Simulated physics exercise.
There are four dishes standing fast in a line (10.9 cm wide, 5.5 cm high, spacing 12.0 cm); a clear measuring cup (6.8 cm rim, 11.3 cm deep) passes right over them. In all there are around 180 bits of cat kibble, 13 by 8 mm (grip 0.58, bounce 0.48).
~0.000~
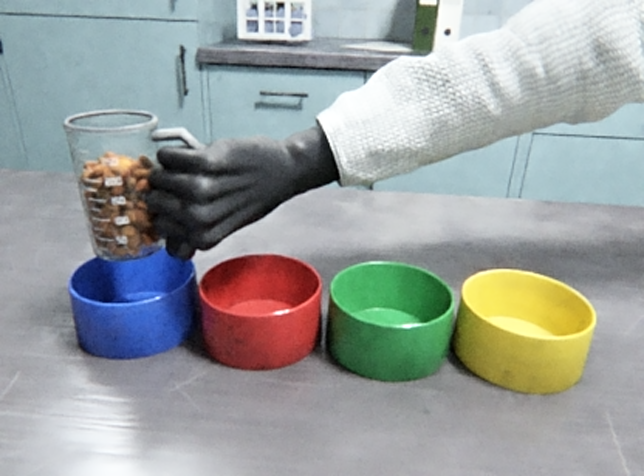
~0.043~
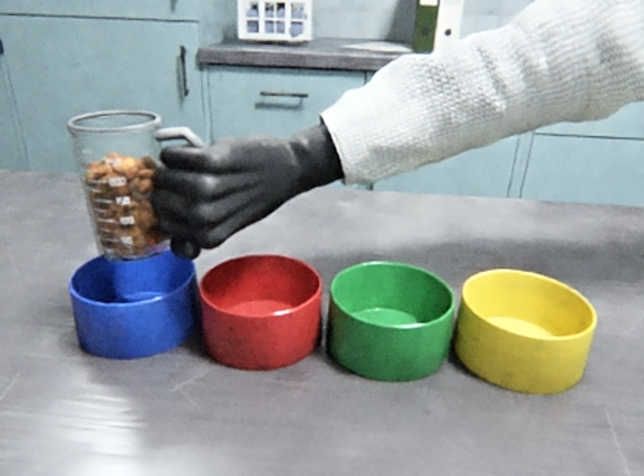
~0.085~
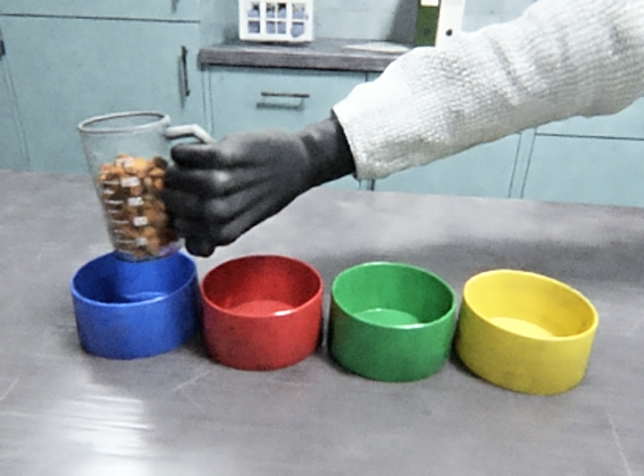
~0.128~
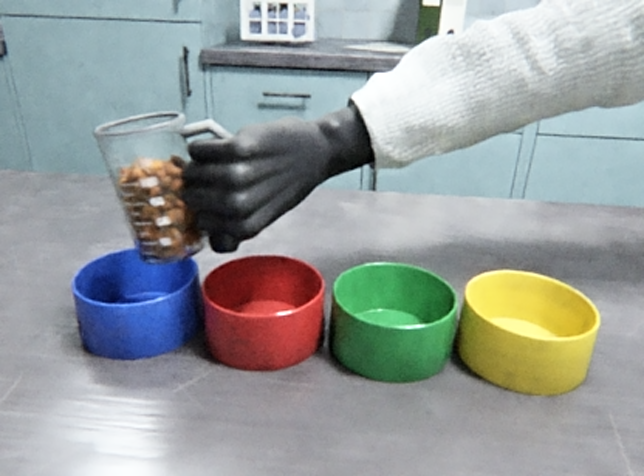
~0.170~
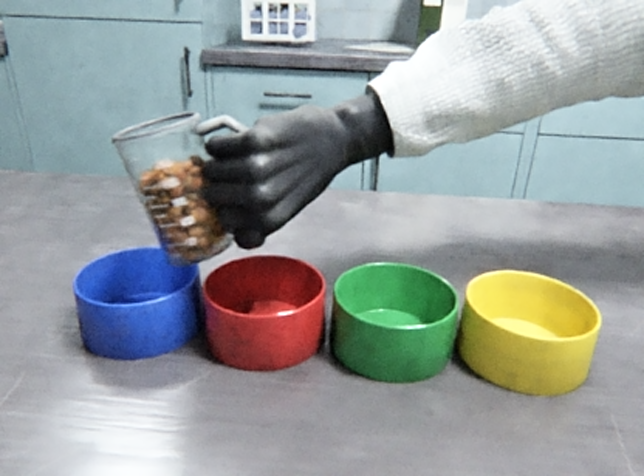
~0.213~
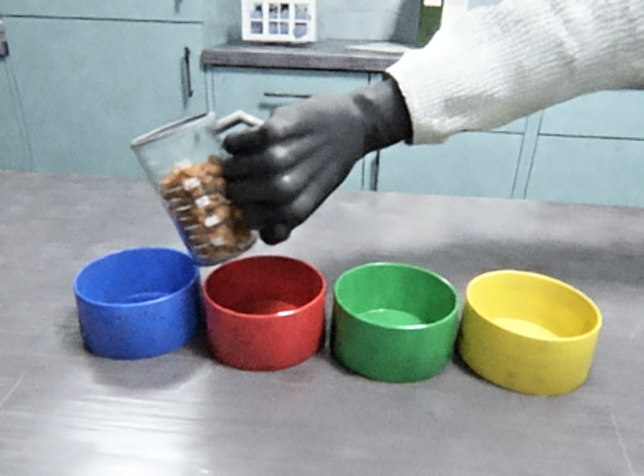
On a grey counter, a gloved hand moves a cup of brown pieces right, tilting it leftward.
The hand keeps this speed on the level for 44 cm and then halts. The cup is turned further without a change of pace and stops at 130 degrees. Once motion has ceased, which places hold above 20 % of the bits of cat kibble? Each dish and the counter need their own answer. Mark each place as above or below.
Marks: Red below, blue below, green below, yellow above, counter below.
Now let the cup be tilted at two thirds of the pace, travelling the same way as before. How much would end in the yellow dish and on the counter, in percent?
Yellow 100, counter 0.
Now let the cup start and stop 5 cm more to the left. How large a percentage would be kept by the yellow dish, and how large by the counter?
Then I'd expect yellow at 90 and the counter at 0.
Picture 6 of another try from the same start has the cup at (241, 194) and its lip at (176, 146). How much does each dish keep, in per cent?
Red 0; blue 0; green 0; yellow 100.
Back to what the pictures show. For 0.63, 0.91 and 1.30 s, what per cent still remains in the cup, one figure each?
Going in order, it reads 100, then 95, and finally 25 per cent.
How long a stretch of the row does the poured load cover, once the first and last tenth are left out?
Spread: Around 6 cm.
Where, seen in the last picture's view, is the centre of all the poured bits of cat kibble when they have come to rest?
After settling, the middle sits near (529, 335).
After 0.63 s, tilt 76 degrees; cup holds 100 %.
After 0.91 s, tilt 114 degrees; cup holds 95 %, yellow 5 %.
After 1.30 s, tilt 130 degrees; cup holds 25 %, yellow 75 %.
At rest (2.0 s), red 0 %, blue 0 %, green 0 %, yellow 95 %, counter 0 %.
